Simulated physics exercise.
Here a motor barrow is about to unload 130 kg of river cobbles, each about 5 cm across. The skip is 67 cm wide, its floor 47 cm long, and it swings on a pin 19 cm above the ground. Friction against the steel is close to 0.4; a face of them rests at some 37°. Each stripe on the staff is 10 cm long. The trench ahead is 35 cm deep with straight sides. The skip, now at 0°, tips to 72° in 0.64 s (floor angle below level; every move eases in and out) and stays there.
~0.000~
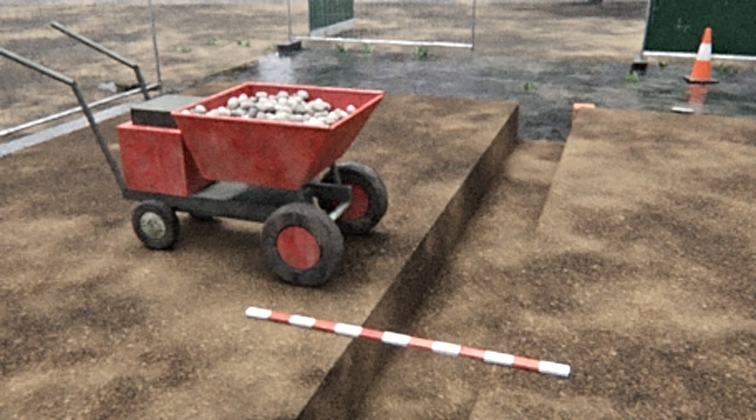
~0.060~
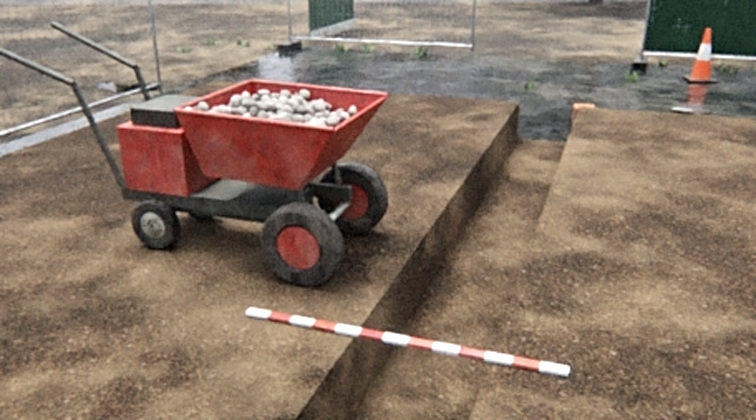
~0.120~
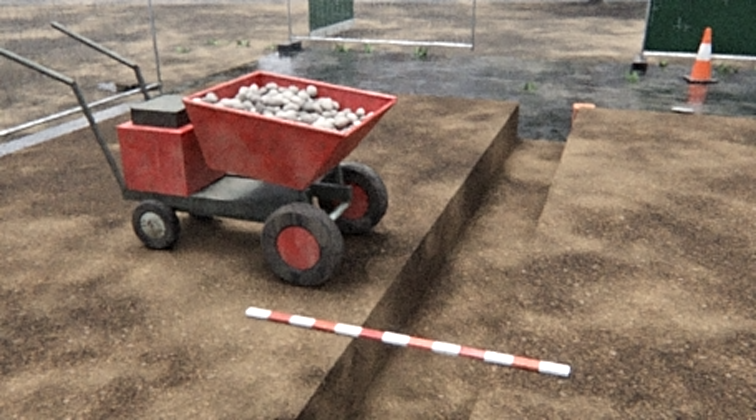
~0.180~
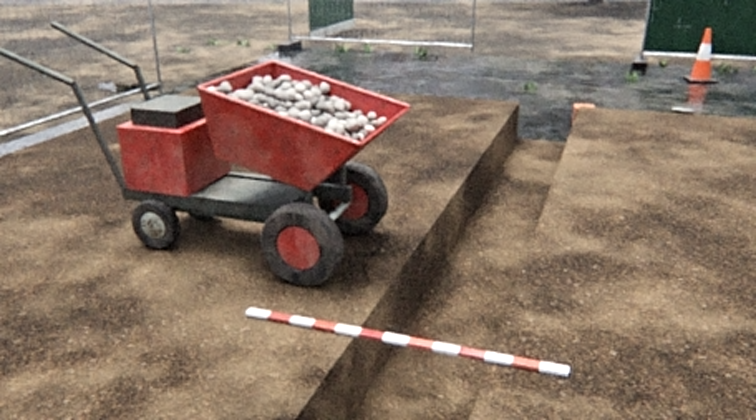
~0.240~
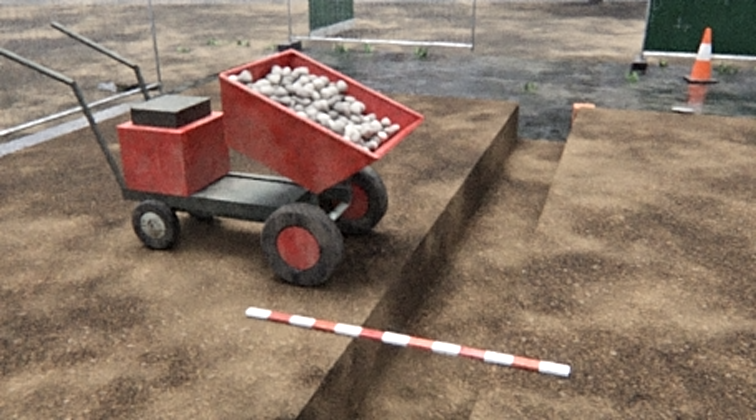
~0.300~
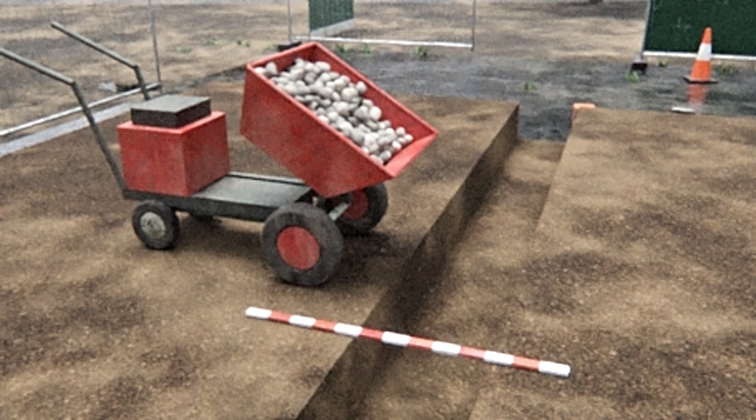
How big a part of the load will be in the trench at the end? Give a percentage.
About 77 per cent.
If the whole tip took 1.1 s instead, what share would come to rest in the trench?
Then about 95 per cent.
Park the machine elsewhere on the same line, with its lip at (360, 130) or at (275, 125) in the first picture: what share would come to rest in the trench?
About 50 and 100 per cent.
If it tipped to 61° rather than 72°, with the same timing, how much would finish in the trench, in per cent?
Then about 45 per cent.
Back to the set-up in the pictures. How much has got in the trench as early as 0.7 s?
About 30 per cent by then.
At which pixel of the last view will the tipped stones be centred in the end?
Their middle is at about (487, 331).
After 0.5 s the floor is at 61°; 100 % in the skip; the foremost stones are at (422, 206).
After 0.7 s the floor is at 72°; 68 % in the skip, 31 % in the trench, 1 % past the trench; the foremost stones are at (519, 283).
After 1.1 s the floor is at 72°; 21 % in the skip, 56 % in the trench, 23 % past the trench; the foremost stones are at (694, 320).
After 3.0 s the floor is at 72°; 0 % in the skip, 77 % in the trench, 23 % past the trench; the foremost stones are past the picture's edge.
